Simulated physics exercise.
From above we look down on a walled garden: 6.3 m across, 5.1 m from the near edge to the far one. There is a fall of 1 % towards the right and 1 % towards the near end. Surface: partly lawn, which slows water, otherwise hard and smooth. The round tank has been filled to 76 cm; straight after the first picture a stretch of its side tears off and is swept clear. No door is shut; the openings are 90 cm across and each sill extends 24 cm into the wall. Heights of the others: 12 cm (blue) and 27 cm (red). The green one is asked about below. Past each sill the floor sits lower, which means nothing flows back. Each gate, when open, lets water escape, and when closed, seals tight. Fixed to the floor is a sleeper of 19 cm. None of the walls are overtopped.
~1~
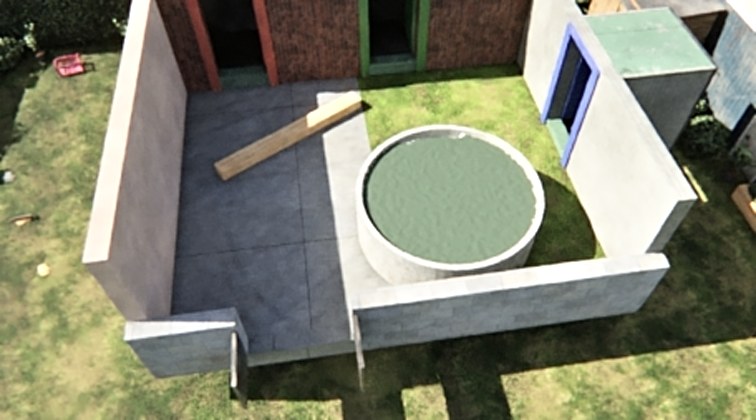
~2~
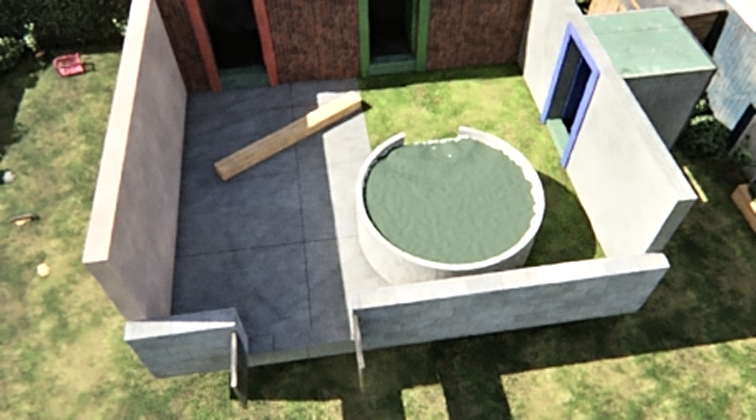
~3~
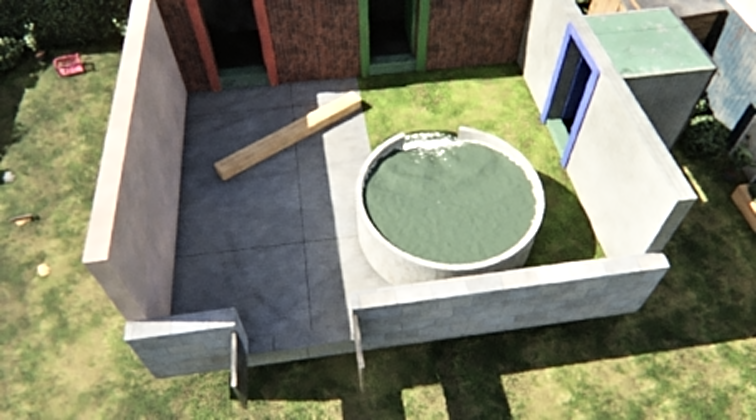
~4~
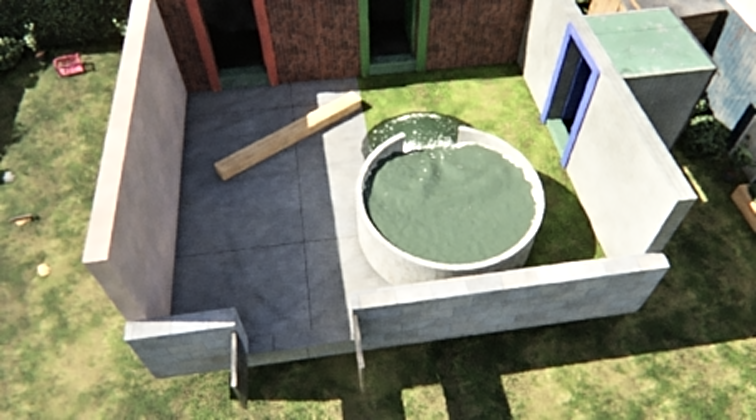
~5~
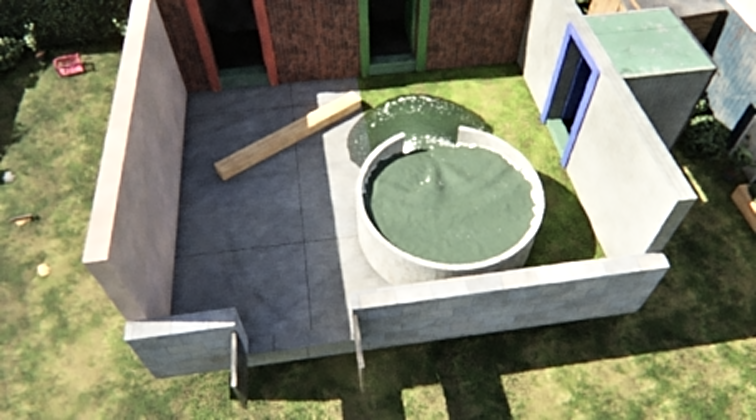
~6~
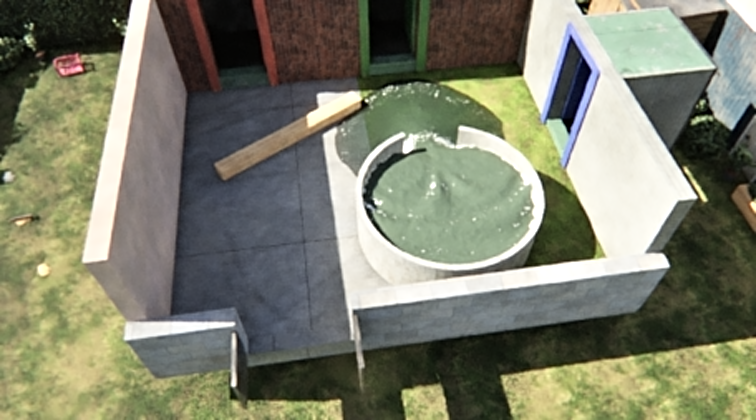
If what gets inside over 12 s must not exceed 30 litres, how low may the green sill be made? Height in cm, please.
Around 25 cm.
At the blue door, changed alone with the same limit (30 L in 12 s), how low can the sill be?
The blue door needs around 13.0 cm.
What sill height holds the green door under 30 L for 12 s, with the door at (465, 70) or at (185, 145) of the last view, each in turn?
Roughly 19 cm for the first and 9.0 cm for the second.
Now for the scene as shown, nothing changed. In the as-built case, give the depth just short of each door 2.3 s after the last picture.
In cm - green: 25, blue: 12, red: 5.
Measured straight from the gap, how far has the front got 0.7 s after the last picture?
About 3.0 metres out.
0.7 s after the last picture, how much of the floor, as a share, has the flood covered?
Approximately 30 % of the floor.
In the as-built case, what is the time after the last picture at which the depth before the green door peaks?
Roughly 1.4 s.
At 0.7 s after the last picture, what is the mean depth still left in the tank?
The mean depth is about 57 cm.
Then, 0.7 s after the last picture water covers 30 % of the floor, deepest (36 cm) near (422, 157); 33 cm at the green door, 1 litre in over its 24 cm sill.
Then, 2.3 s after the last picture water covers 60 % of the floor, deepest (32 cm) near (510, 64); 25 cm at the green door, 32 litres in over its 24 cm sill.
Then, 11.3 s after the last picture water covers 95 % of the floor, deepest (20 cm) near (598, 291); 12 cm at the green door, 35 litres in over its 24 cm sill.
At the green door as built, the water peaked near 34 cm, 1.3 s after the last picture.
With a sill of 22 cm, 52 litres would have come in within the 12 s; with 30 cm, 5 litres. So under 30 litres takes about 25 cm.
